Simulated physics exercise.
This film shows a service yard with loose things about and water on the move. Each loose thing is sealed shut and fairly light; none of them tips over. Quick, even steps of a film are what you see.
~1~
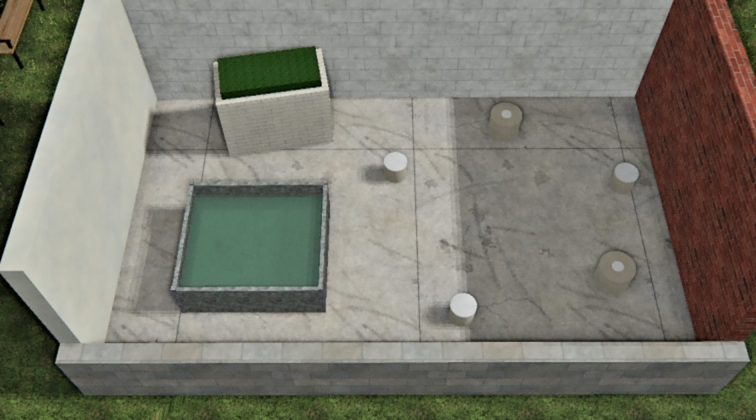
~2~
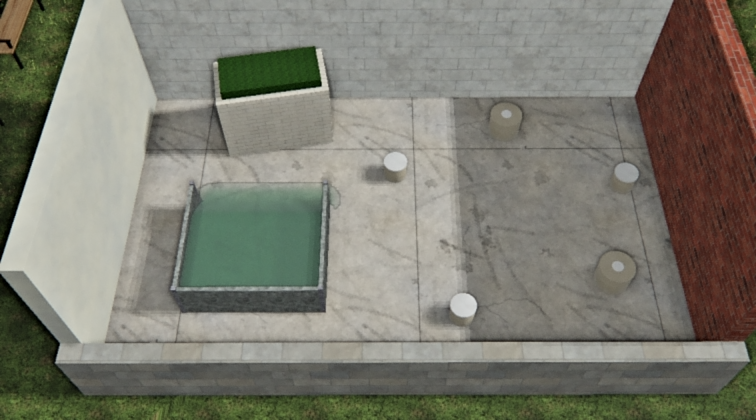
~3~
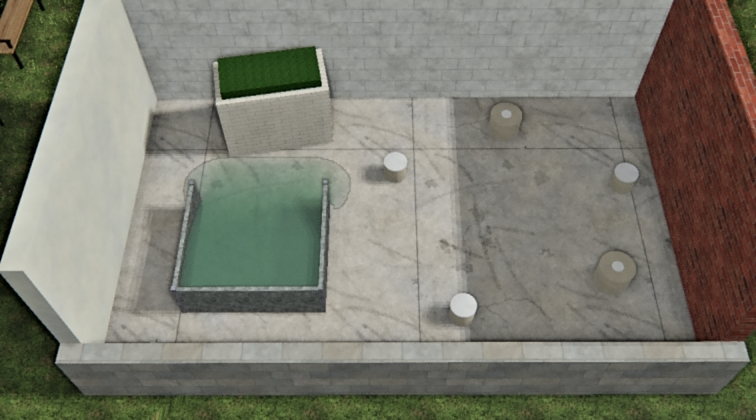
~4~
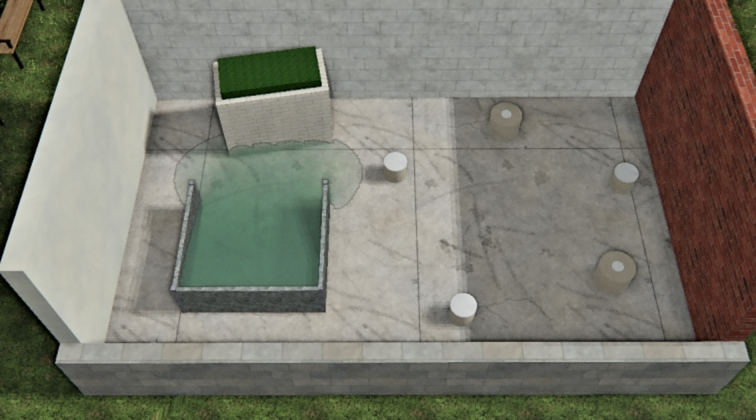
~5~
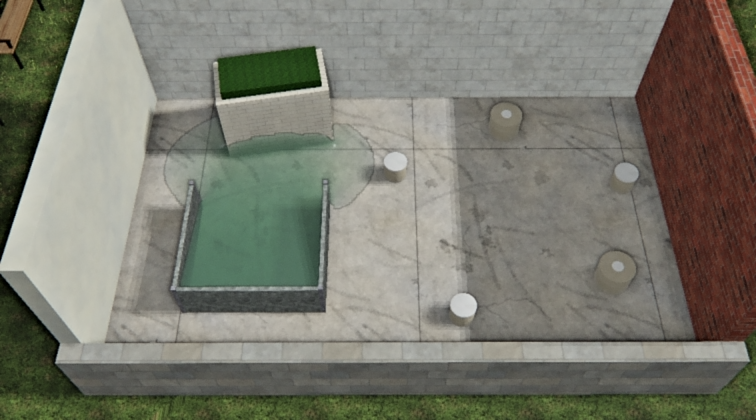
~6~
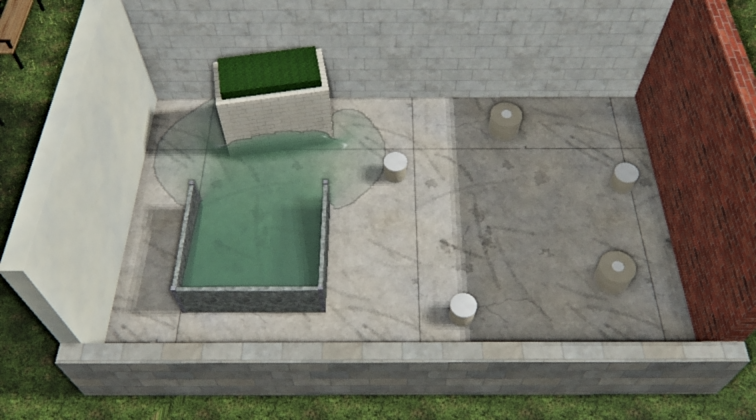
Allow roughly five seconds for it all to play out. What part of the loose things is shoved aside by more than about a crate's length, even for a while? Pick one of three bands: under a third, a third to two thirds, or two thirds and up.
A third to two thirds.
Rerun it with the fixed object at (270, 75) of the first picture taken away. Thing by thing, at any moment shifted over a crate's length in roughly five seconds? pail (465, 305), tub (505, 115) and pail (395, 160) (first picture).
In the order given: Stayed put, got displaced, got displaced.
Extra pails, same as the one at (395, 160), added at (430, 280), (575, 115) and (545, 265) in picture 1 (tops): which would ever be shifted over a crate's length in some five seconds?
Stays put, displaced, stays put.
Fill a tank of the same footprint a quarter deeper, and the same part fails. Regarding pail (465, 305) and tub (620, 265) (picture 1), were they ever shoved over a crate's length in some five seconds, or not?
Below that mark, below that mark.
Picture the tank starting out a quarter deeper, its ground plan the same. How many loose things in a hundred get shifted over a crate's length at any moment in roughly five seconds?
Estimate: Around 60 in a hundred.
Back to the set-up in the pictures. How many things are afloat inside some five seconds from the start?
Tally: 2.
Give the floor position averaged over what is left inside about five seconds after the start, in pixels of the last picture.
The average sits close to (578, 258).
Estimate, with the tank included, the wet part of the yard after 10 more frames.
Around 45 percent.
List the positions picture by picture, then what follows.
A tub at (618, 266), on the bottom; a pail at (464, 305), on the bottom; 0 of 5 have shifted, in the first frame.
A tub at (618, 266), on the bottom; a pail at (464, 305), on the bottom; 0 of 5 have shifted, in the second frame.
A tub at (618, 266) rests on the ground; a pail at (464, 305) rests on the ground; 0 of 5 have shifted, in the third frame.
A tub at (618, 266) rests on the ground; a pail at (464, 305) rests on the ground; 0 of 5 have shifted, in the fourth frame.
A tub at (618, 266) rests on the ground; a pail at (464, 305), on the bottom; 0 of 5 have shifted, in the fifth frame.
A tub at (618, 266), on the bottom; a pail at (464, 305) rests on the ground; 0 of 5 have shifted, in the sixth frame.
A moment on, 0 of 5 are well off their spots; 0 afloat.
Next, 1 of 5 are well off their spots; 0 afloat.
Later, 2 of 5 are well off their spots; 1 afloat.
In the end, 3 of 5 are well off their spots, and 3 have been at some point; 2 afloat.
